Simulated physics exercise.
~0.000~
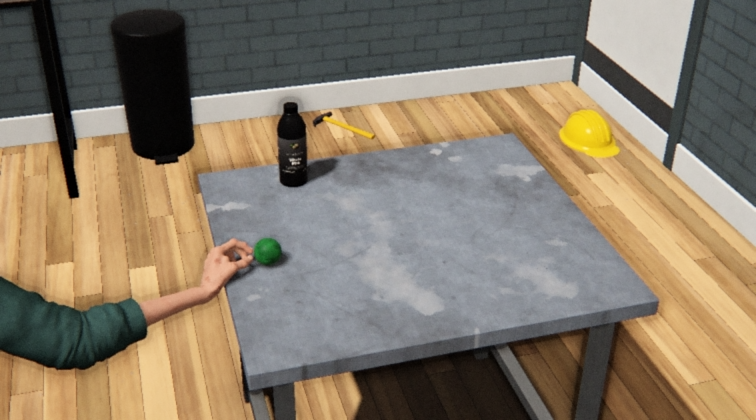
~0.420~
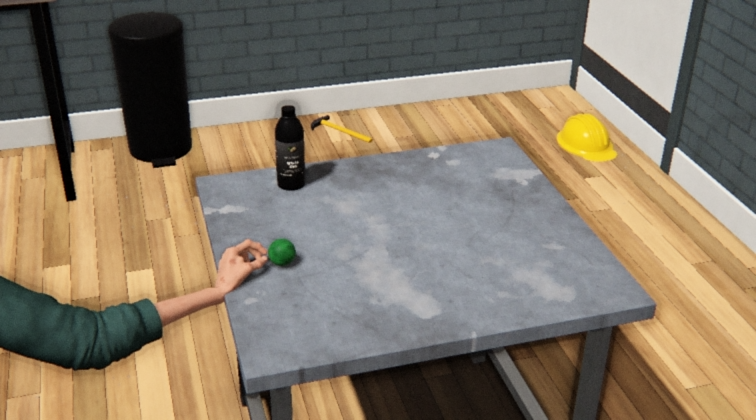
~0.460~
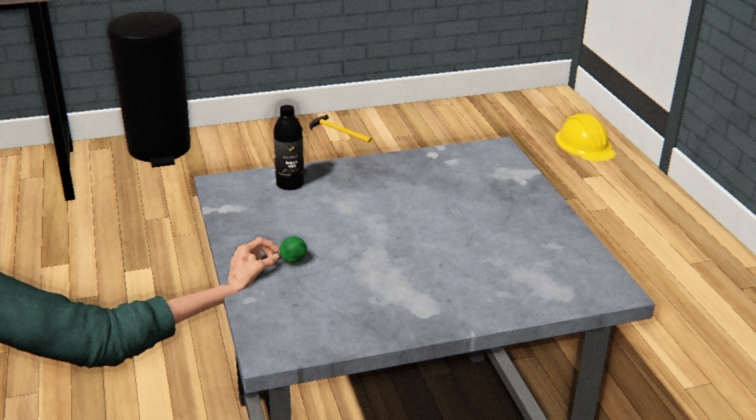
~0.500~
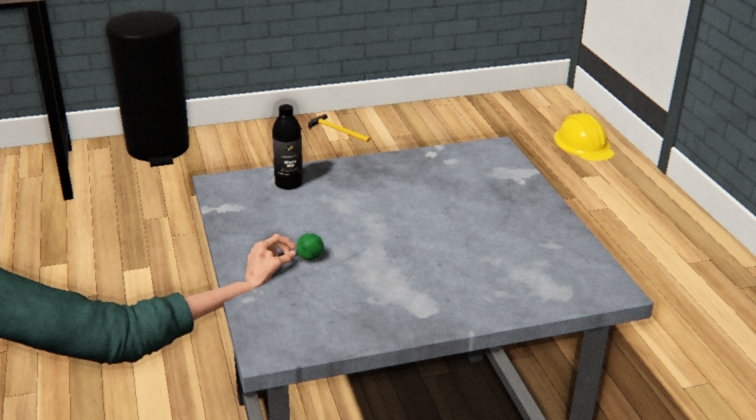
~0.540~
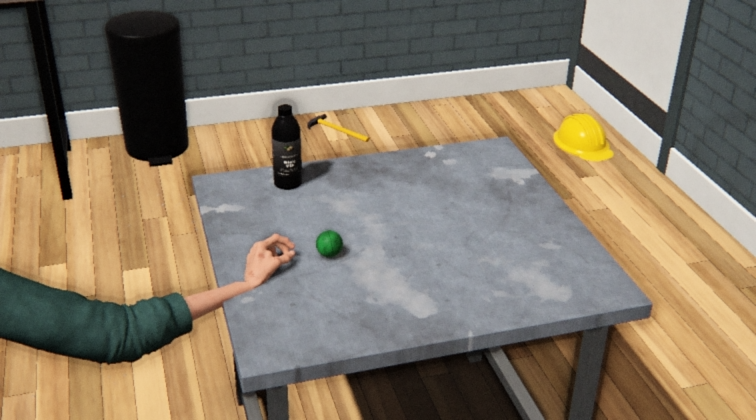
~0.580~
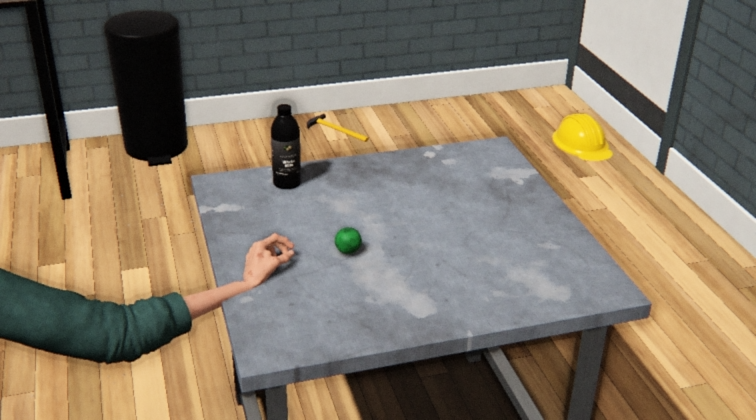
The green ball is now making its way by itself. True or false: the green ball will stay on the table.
False.
Around 0.88 s, green ball displaced well along near (484, 220).
Around 1.18 s, green ball now off the table.
Around 1.48 s, things are still on the move.
Finally (1.7 s), off the table, green ball.
